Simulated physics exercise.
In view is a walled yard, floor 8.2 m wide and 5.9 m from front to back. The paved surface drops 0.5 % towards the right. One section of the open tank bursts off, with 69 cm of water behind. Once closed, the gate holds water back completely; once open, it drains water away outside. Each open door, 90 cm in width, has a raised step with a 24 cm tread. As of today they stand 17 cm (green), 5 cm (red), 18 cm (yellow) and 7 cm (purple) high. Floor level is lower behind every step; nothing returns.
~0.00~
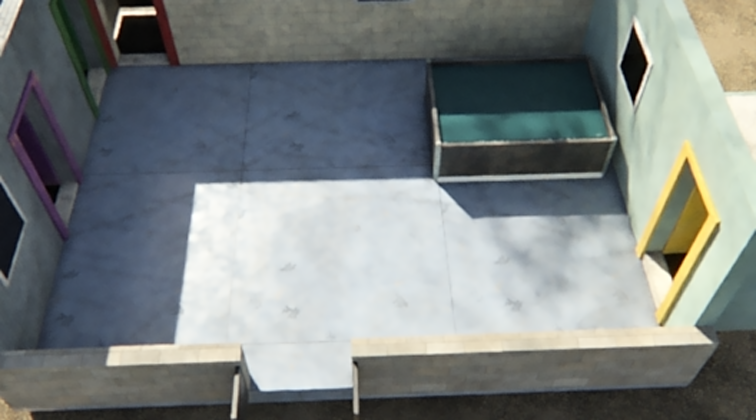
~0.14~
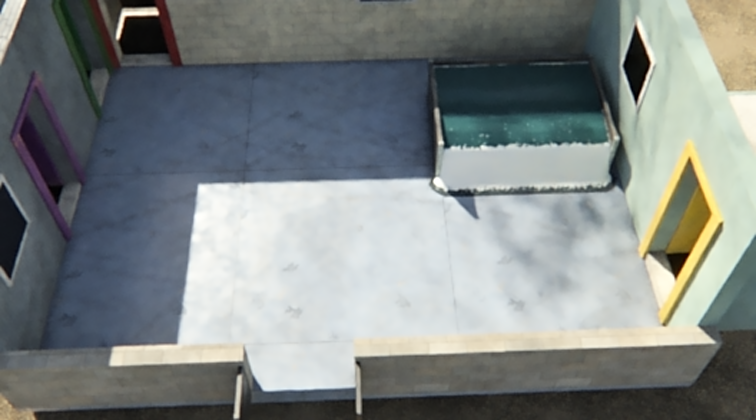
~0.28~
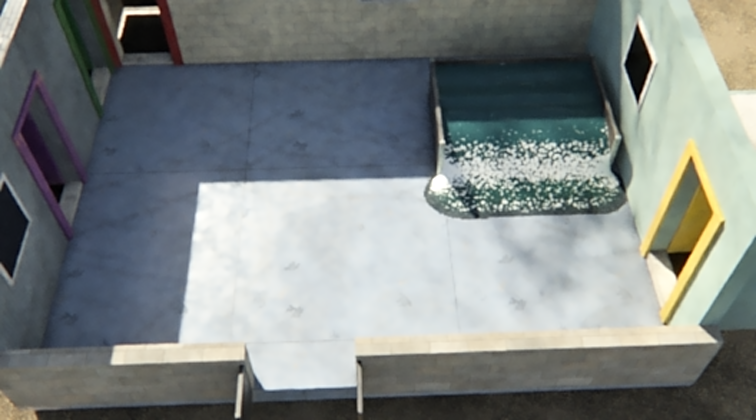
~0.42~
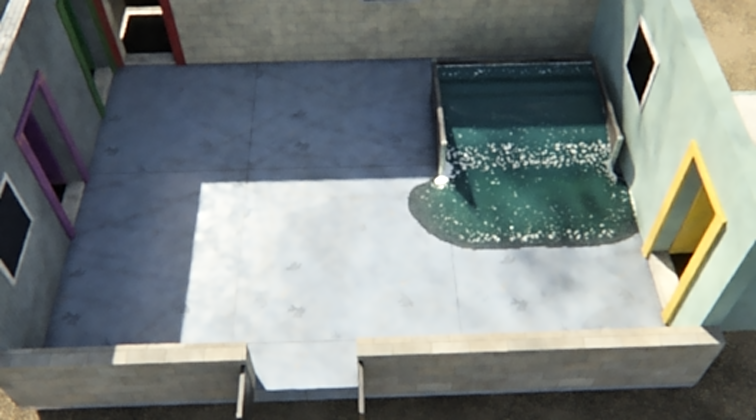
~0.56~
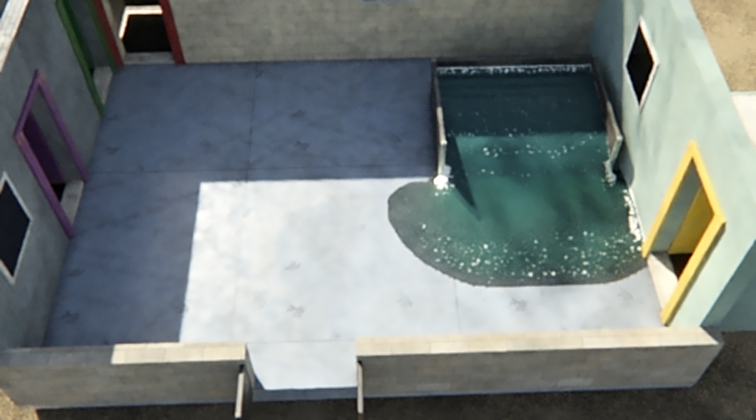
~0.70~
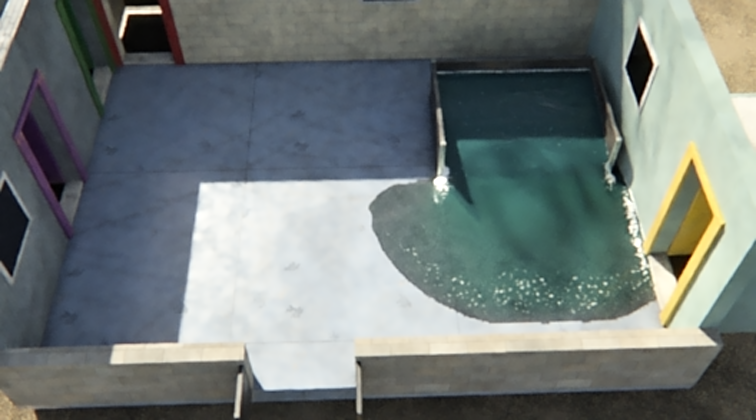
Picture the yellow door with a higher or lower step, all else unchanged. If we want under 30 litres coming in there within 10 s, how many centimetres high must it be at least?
About 26 centimetres.
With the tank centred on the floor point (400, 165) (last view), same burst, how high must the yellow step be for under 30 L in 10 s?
You'd need some 21 cm.
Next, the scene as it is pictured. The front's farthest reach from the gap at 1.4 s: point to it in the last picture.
At about (375, 369).
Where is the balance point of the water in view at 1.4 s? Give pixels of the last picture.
At about (530, 205).
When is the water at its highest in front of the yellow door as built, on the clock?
About 2.8 seconds.
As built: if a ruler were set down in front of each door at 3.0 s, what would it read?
Door by door in centimetres - green 0, red 0, yellow 32, purple 0.
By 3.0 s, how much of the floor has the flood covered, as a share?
Roughly 35 percent of the floor is wet.
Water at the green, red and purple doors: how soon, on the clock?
For green it's 6.0 s, for red 6.5 s, and for purple 4.5 s.
After 1.4 s water covers 30 % of the floor, deepest (50 cm) near (669, 360); 15 cm at the yellow door, 0 litres in over its 18 cm step.
After 3.0 s water covers 35 % of the floor; 32 cm at the yellow door, 51 litres in over its 18 cm step.
After 10.0 s water covers 95 % of the floor, deepest (11 cm) near (112, 77); 7 cm at the yellow door, 86 litres in over its 18 cm step.
At the yellow door as built, the water arrived by 0.7 s and peaked near 34 cm at 2.8 s.
Run again over the same 10 s with other heights there, 57 litres in over 21.5 cm, 21 litres over 28.5 cm. The limit of 30 litres is kept from about 26 cm up.
